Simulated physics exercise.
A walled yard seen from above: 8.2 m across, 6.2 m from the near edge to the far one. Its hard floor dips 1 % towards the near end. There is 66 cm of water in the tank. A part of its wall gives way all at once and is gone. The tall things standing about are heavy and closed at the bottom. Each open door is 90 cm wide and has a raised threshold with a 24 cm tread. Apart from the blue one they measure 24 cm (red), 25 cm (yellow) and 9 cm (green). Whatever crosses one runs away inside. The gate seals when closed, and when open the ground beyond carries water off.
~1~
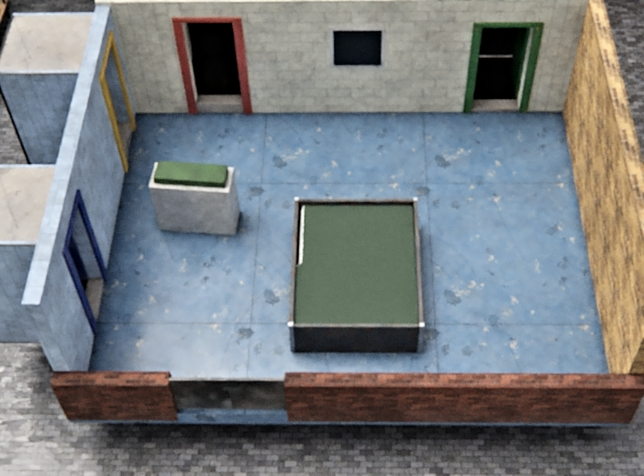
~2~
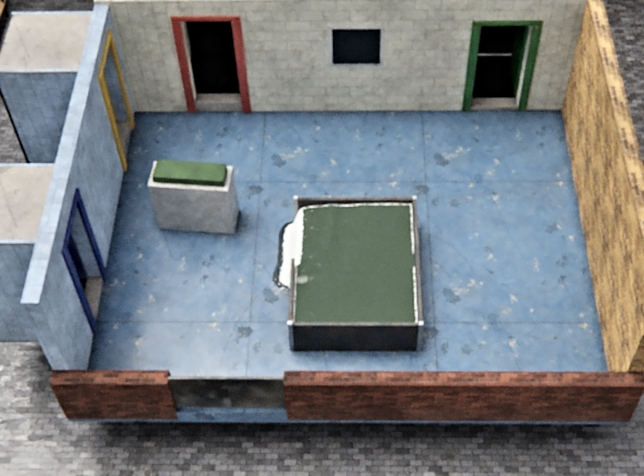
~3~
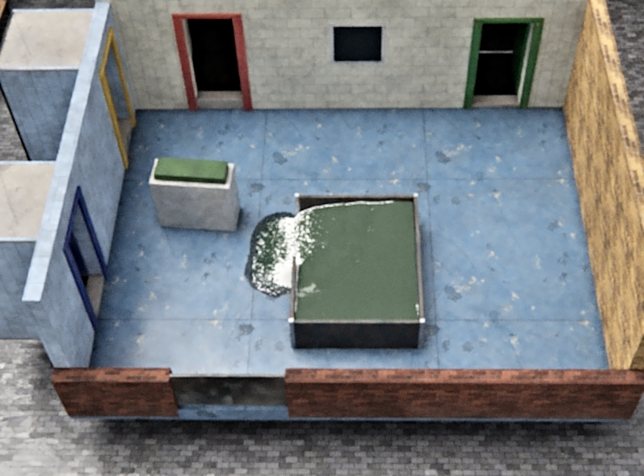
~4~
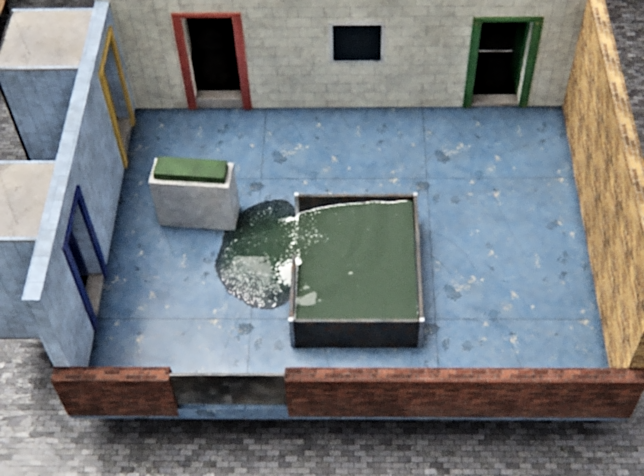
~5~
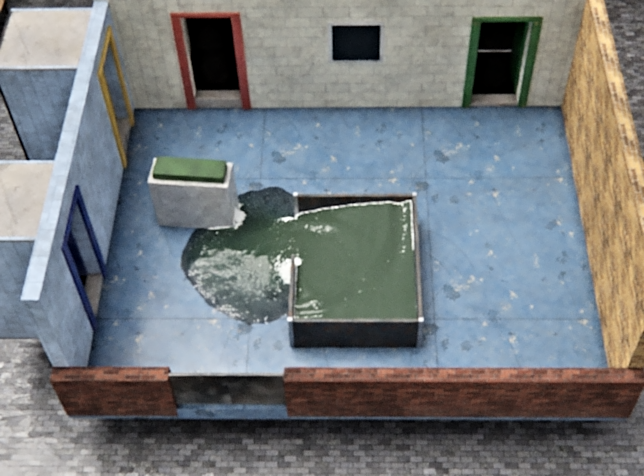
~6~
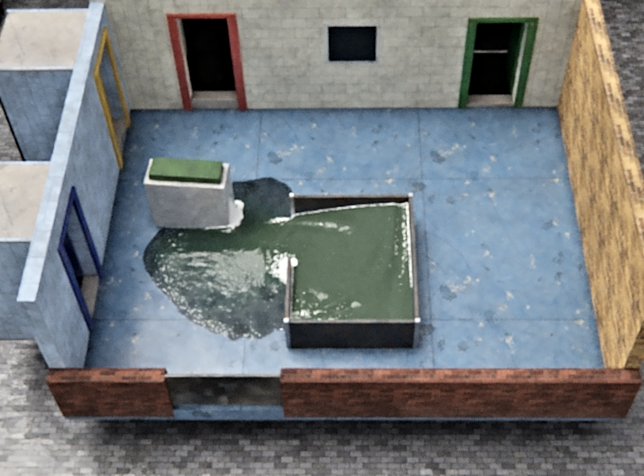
Green water bursts from the left side of a dark, square tank in a walled yard, spreading leftward across the blue floor in a widening, foam-flecked pool that reaches around the base of a pale, green-topped block.
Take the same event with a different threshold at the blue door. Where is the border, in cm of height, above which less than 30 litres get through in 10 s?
It would have to be roughly 22 cm high.
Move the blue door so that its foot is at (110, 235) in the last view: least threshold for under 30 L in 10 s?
Roughly 25 cm.
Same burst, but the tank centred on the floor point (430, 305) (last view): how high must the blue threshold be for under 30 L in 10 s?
Some 17 cm.
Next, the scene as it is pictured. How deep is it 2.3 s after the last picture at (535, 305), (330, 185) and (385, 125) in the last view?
Roughly 0, 0 and 0 cm, in turn.
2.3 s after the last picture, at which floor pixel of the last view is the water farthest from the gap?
Near (131, 112).
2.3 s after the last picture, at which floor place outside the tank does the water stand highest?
Near (79, 396).
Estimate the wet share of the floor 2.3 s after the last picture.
About 40 per cent.
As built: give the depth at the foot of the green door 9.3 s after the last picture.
Roughly 2.5 cm deep.
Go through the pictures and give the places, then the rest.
The tank at (356, 263) is whole and still, 66 cm deep; the blue door at (87, 269) is dry, in the first picture.
The gap is at (297, 248), the front 0.3 m out at (278, 277); the back of the tank holds 66 cm, in the second picture.
Water pours out at (299, 246) and has run 0.8 m, to (251, 275); about 11 cm deep outside, 66 cm at the back, in the third picture.
The front is at (223, 271), 1.3 m from the gap at (298, 246); 2.0 m2 of floor is wet, 66 cm left at the back, in the fourth picture.
The front is at (187, 265), 1.9 m from the gap at (297, 245); 3.3 m2 of floor is wet, 64 cm left at the back, in the fifth picture.
Water pours out at (294, 246) and has run 2.5 m, to (149, 261); about 6 cm deep outside, 57 cm at the back; 1.1 m in a straight line remain to the blue door at (82, 266), in the sixth picture.
Then, 0.7 s after the last picture water covers 20 % of the floor, deepest (43 cm) near (233, 222); 21 cm at the blue door, 0 litres in over its 15 cm threshold.
Then, 2.3 s after the last picture water covers 40 % of the floor, deepest (40 cm) near (79, 396); 26 cm at the blue door, 73 litres in over its 15 cm threshold.
Then, 9.3 s after the last picture water covers 95 % of the floor, deepest (13 cm) near (79, 396); 9 cm at the blue door, 110 litres in over its 15 cm threshold.
At the blue door as built, the water peaked near 29 cm, 1.7 s after the last picture.
Run again over the same 10 s with other heights there, 49 litres in over 19.5 cm, 10 litres over 26 cm. The limit of 30 litres is kept from about 22 cm up.
